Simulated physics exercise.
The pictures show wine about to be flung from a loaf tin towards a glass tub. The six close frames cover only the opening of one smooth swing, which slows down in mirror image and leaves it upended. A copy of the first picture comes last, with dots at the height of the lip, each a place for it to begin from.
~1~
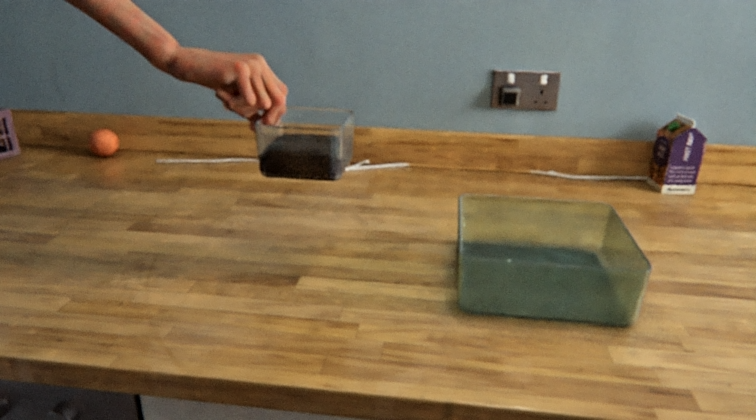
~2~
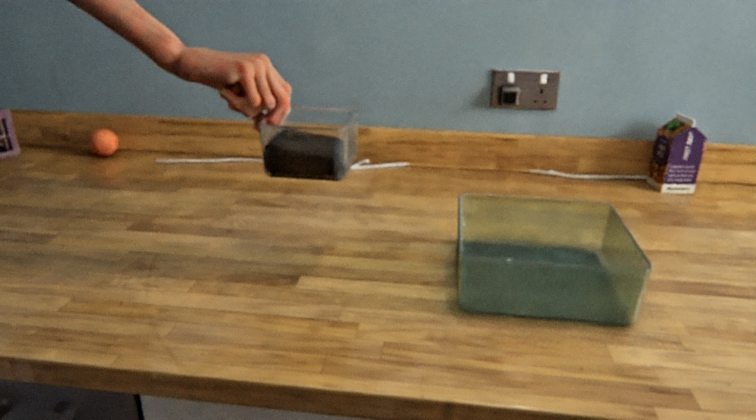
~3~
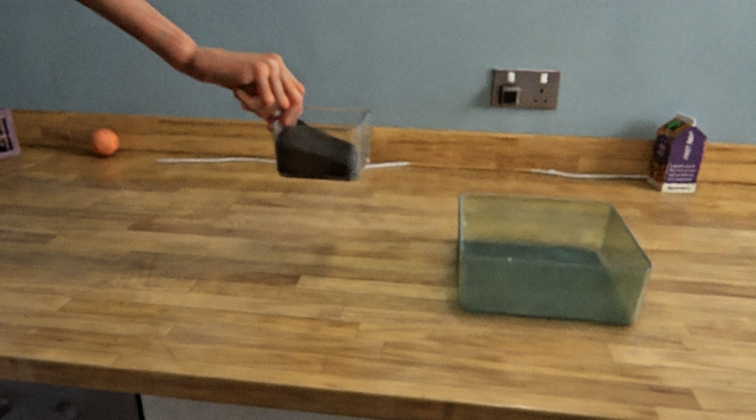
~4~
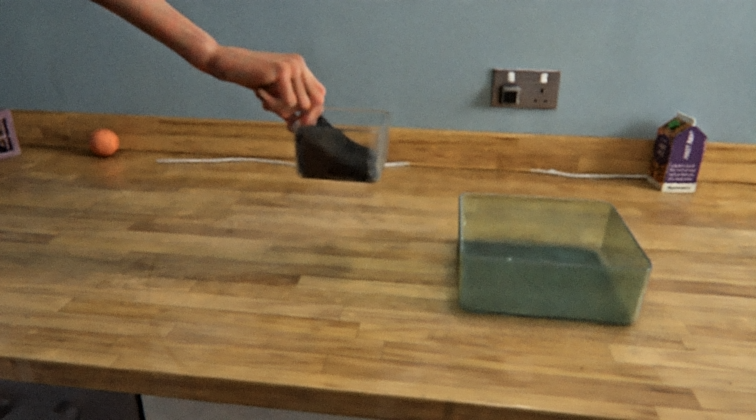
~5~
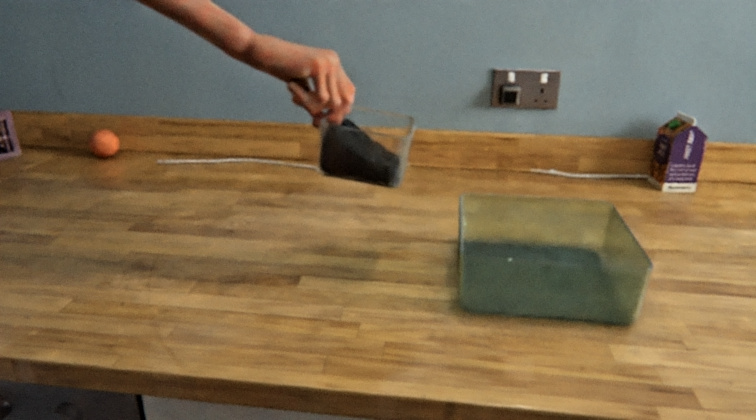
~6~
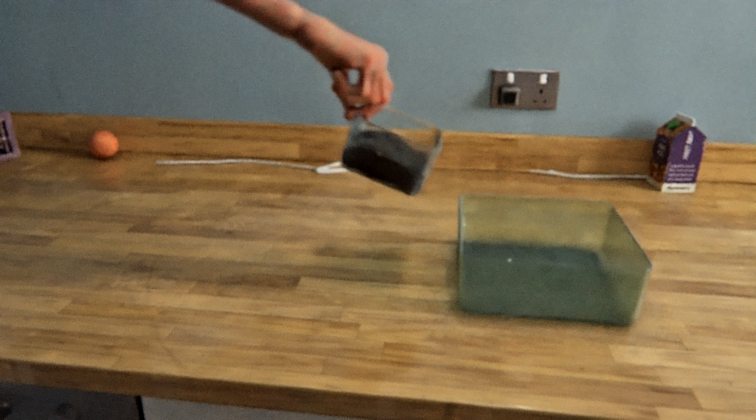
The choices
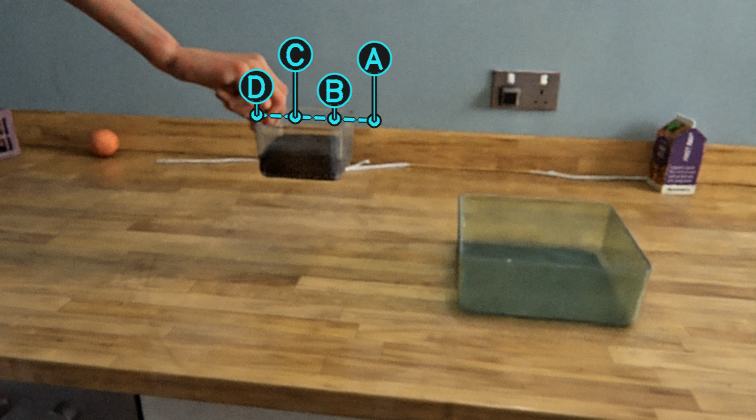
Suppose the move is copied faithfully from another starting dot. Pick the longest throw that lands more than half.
C is the one.
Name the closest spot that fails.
That would be D.
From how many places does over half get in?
Three of them.
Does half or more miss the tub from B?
No.
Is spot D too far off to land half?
Yes.
On the marked copy, A at (374, 120); B at (334, 118); C at (295, 116); D at (256, 114).
If A is chosen, about 91 % lands in the tub, 3 % falls short and 6 % goes beside or beyond.
If B is chosen, about 86 % lands in the tub, 9 % falls short and 5 % goes beside or beyond.
If C is chosen, about 68 % lands in the tub, 25 % falls short and 7 % goes beside or beyond.
If D is chosen, about 36 % lands in the tub, 59 % falls short and 5 % goes beside or beyond.
